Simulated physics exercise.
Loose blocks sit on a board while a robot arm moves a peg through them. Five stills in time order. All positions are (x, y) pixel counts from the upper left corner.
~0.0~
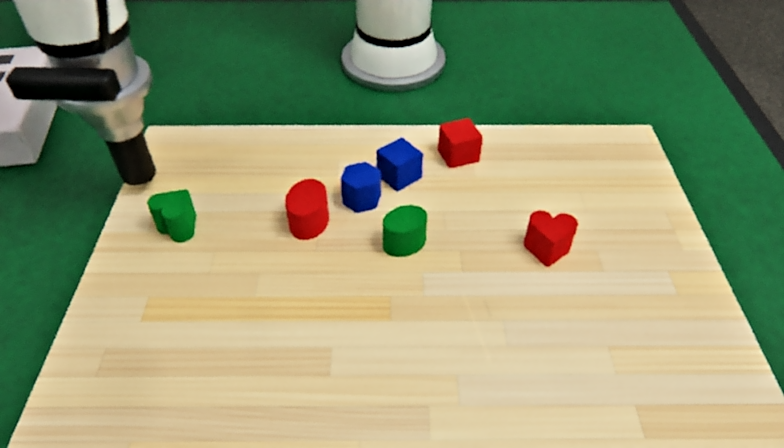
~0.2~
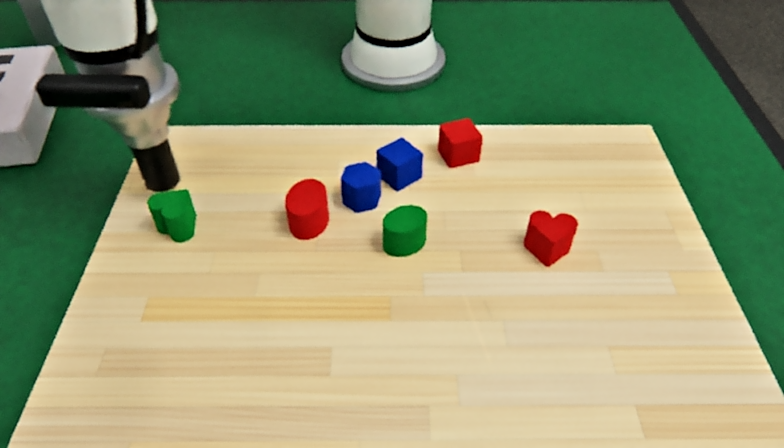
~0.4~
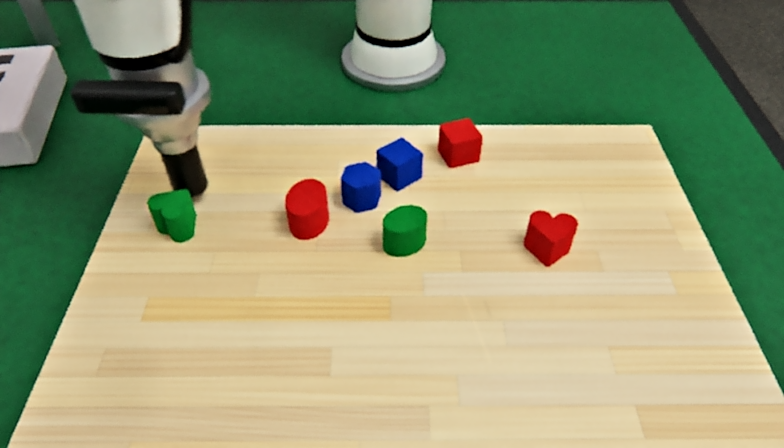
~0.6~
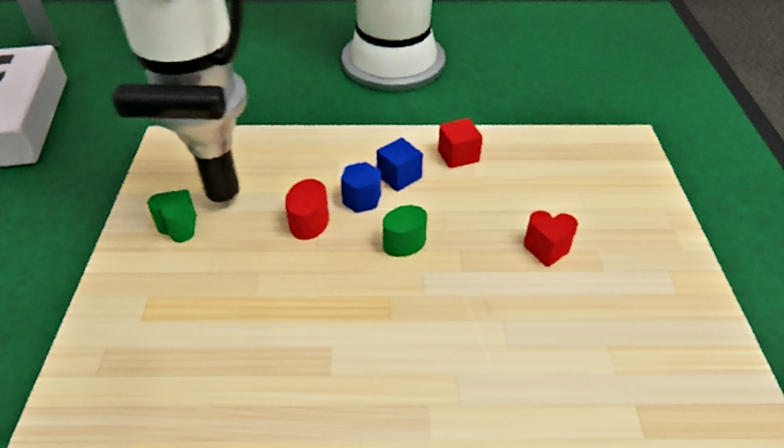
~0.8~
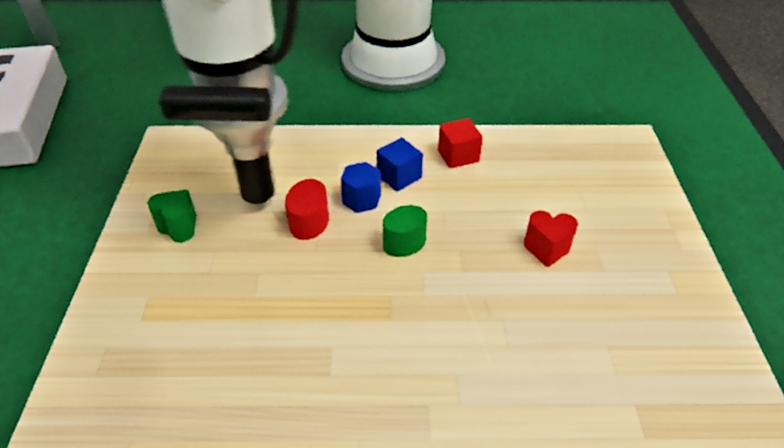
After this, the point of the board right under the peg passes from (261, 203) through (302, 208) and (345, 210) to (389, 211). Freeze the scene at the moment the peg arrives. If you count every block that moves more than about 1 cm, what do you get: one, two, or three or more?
Count: Three or more.
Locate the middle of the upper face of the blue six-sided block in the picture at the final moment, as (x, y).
Just about (415, 168).
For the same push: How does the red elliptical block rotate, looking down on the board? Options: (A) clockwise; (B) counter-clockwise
I choose A.
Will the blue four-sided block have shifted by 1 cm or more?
Short answer: Yes.
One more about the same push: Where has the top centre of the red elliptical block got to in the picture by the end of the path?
My estimate: (346, 212).
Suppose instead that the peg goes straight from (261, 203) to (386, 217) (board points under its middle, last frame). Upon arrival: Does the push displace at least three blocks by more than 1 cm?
Yes, that is what happens.
What follows on the original path. One third of the way, peg at (301, 197); red elliptical block at (323, 202), turned 25° clockwise.
Two thirds of the way, peg at (345, 200); red elliptical block at (345, 210), turned 85° clockwise; blue six-sided block at (377, 171), turned 20° anticlockwise.
At the end, peg at (389, 201); red elliptical block at (345, 210), turned 85° clockwise; blue six-sided block at (415, 168), turned 40° anticlockwise; blue four-sided block at (413, 145), turned 50° anticlockwise; green elliptical block not moved.
